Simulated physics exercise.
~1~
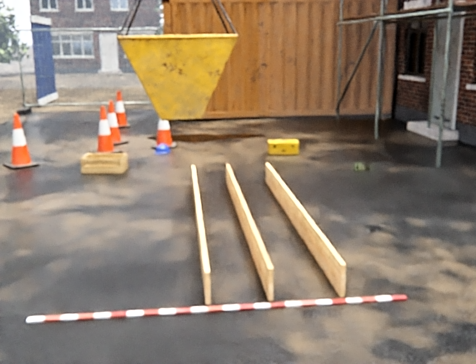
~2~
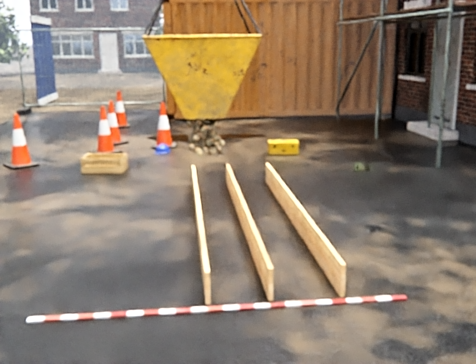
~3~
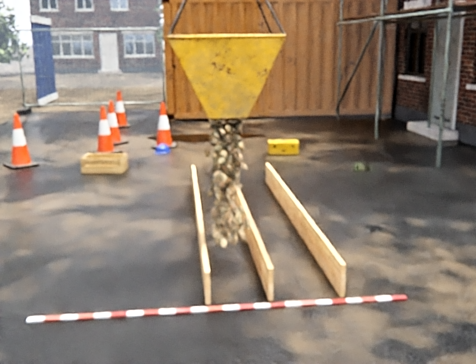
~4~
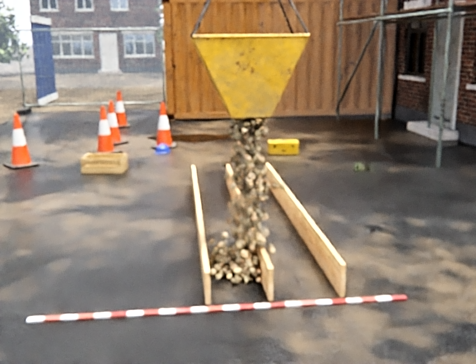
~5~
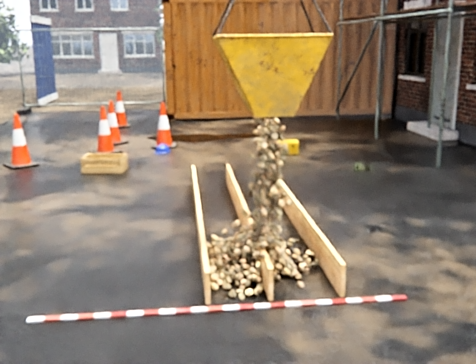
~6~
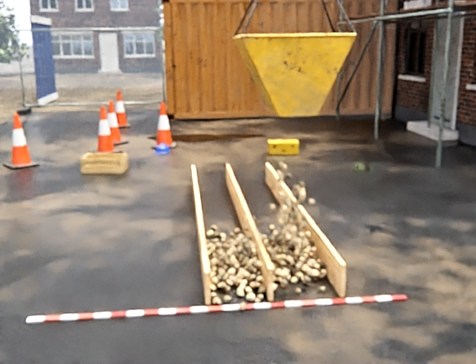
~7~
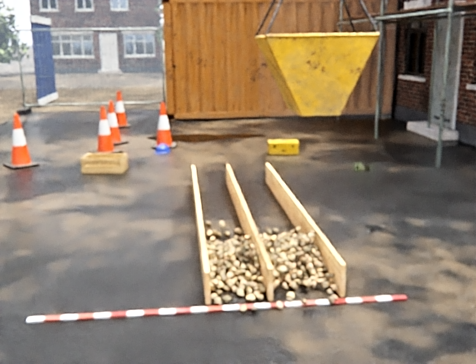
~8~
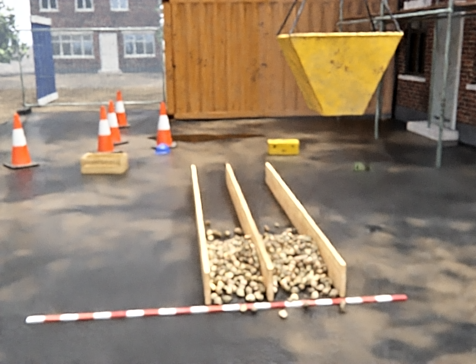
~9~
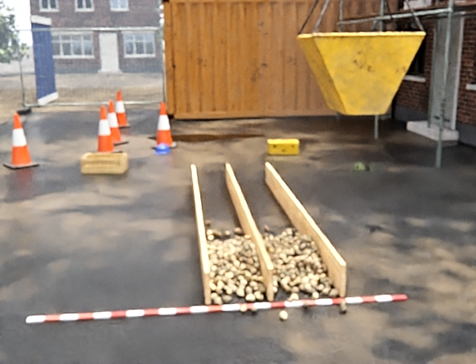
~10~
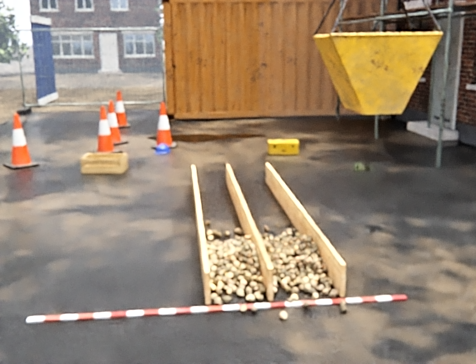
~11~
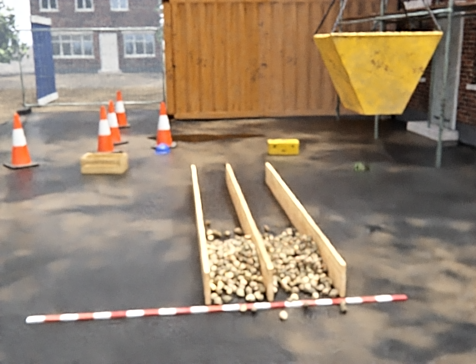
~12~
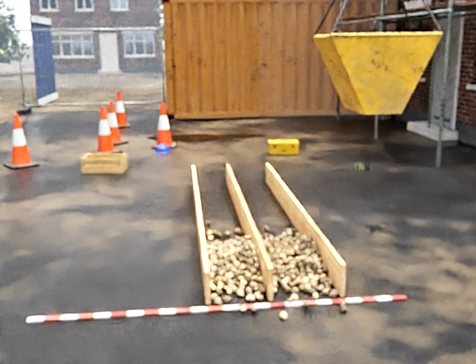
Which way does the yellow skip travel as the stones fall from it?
The yellow skip travels to the right.
